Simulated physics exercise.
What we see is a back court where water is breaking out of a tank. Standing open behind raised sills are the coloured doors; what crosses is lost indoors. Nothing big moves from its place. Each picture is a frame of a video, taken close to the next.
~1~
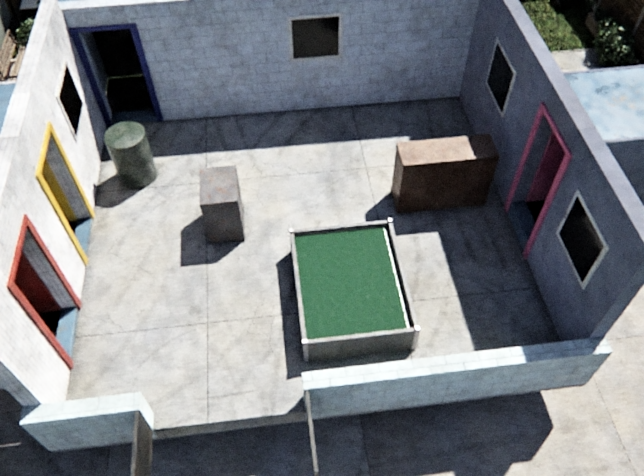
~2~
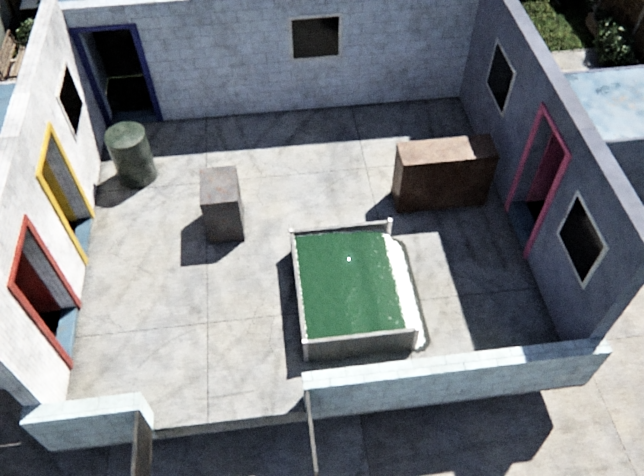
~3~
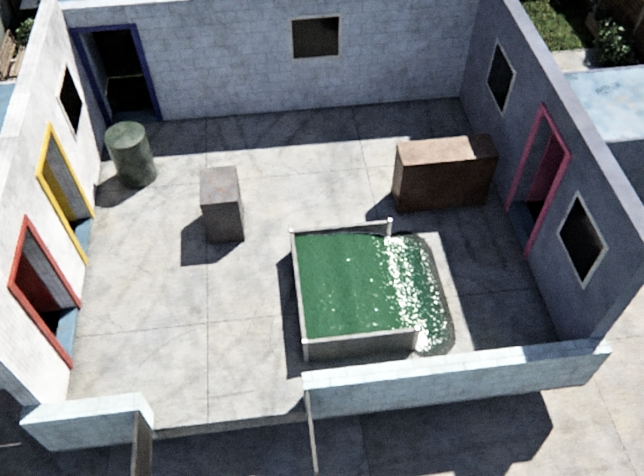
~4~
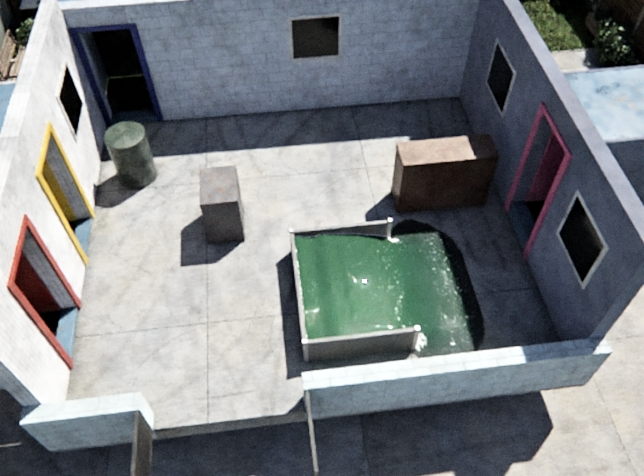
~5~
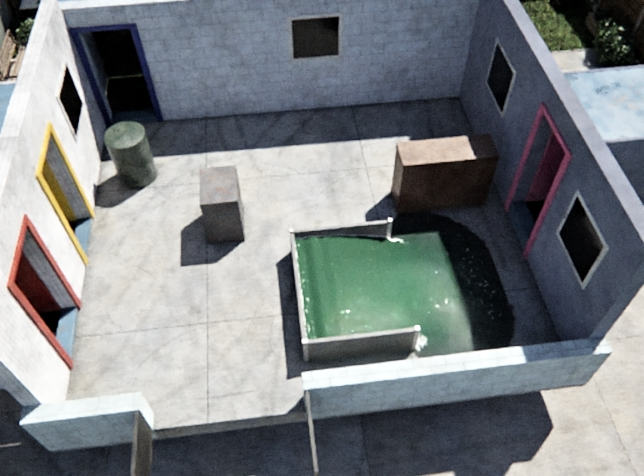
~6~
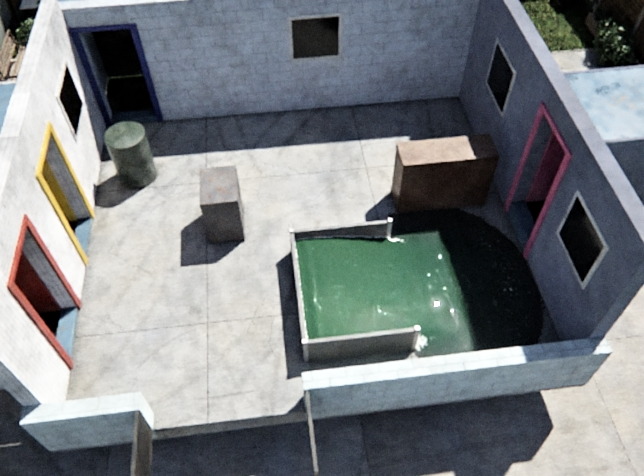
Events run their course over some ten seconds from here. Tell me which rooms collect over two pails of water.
Here it is: The room behind the pink door stays at two pails or less, the room behind the red door stays at two pails or less, the room behind the yellow door stays at two pails or less, the room behind the blue door stays at two pails or less.
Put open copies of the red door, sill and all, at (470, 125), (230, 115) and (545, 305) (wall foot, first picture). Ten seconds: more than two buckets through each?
As listed: Is under, takes less, takes more.
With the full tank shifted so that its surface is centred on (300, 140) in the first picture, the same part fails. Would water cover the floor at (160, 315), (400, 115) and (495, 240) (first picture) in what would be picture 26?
Spared, hit, hit.
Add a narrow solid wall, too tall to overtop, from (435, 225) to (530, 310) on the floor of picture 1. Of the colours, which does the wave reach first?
It's the pink door.
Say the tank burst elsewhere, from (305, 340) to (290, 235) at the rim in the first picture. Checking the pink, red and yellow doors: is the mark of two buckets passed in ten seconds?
Here's how it goes: The pink door misses the threshold, then the red door crosses the threshold, then the yellow door crosses the threshold.
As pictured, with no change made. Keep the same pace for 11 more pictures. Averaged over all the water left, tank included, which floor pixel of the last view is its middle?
At about (457, 283).
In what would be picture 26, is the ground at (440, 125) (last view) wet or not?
That spot would be soaked.
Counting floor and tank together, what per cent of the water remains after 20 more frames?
I'd say roughly 100 percent.
A moment on, water covers 15 % of the floor; the pink door wet at the sill, nothing in, the red door not reached, the yellow door not reached, the blue door not reached.
Next, water covers 20 % of the floor; the pink door wet at the sill, nothing in, the red door not reached, the yellow door not reached, the blue door not reached.
Then, water covers 25 % of the floor; the pink door wet at the sill, nothing in, the red door not reached, the yellow door not reached, the blue door not reached.
Later, water covers 55 % of the floor; the pink door wet at the sill, nothing in, the red door not reached, the yellow door not reached, the blue door not reached.
In the end, water covers 80 % of the floor; the pink door wet at the sill, nothing in, the red door wet at the sill, nothing in, the yellow door not reached, the blue door wet at the sill, nothing in.
